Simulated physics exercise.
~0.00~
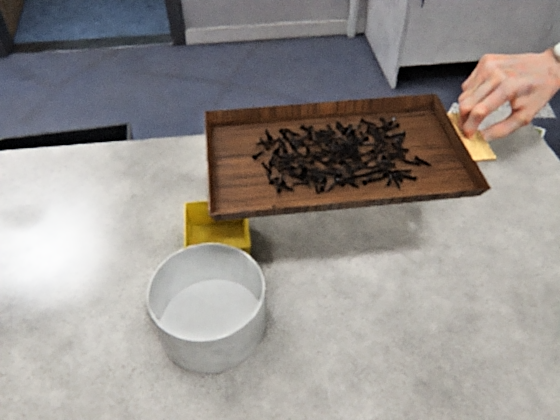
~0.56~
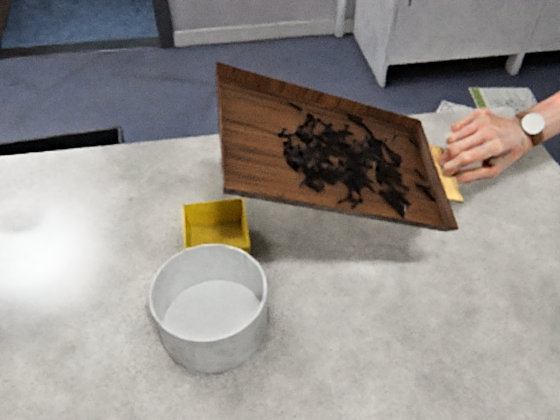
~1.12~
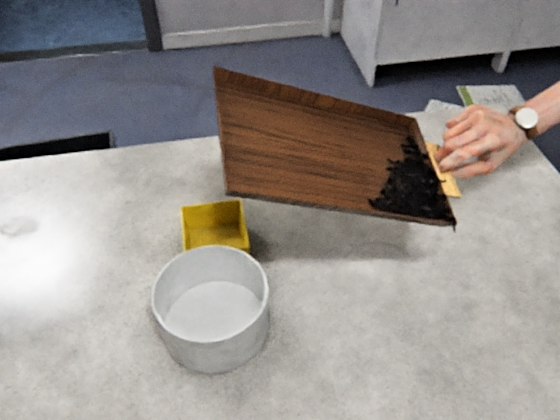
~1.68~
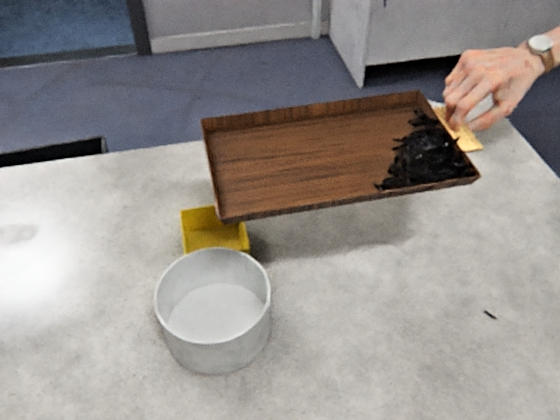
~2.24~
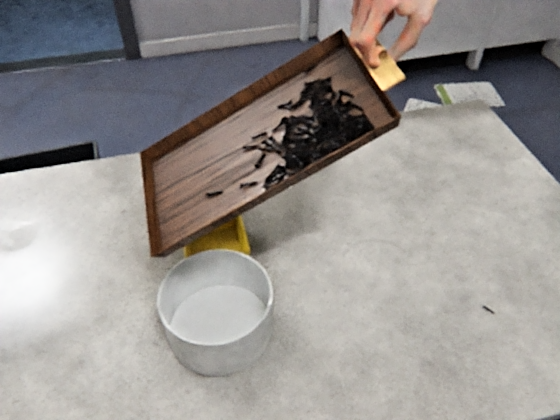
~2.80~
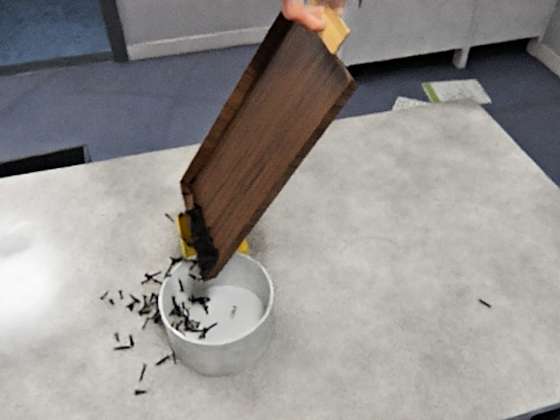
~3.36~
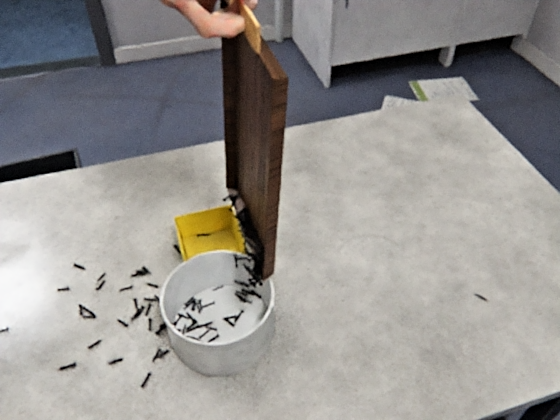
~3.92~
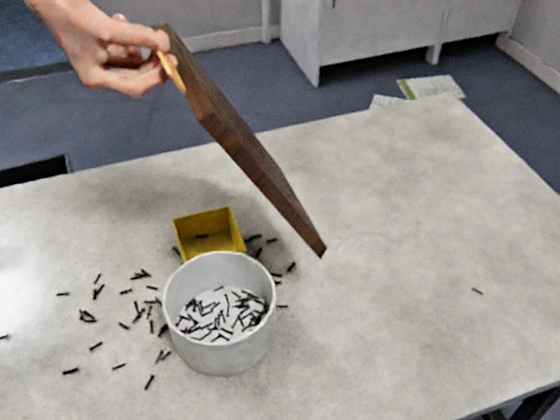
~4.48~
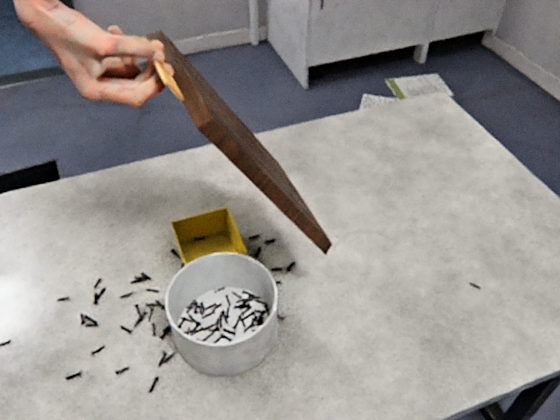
In a room with a blue-grey floor, a pale grey tabletop is seen from above at an angle. A hand holds a dark wooden tray of black screws over it, above a round white pot and a square yellow tin behind the pot. The tray tips to the right, sliding the screws to that end, then comes back level, a stray one lying on the table. The hand shifts it left and tilts it steeply leftward, spilling the screws. Finally the tray hangs tipped and empty, with many screws in the pot, many scattered around it and almost none in the tin.
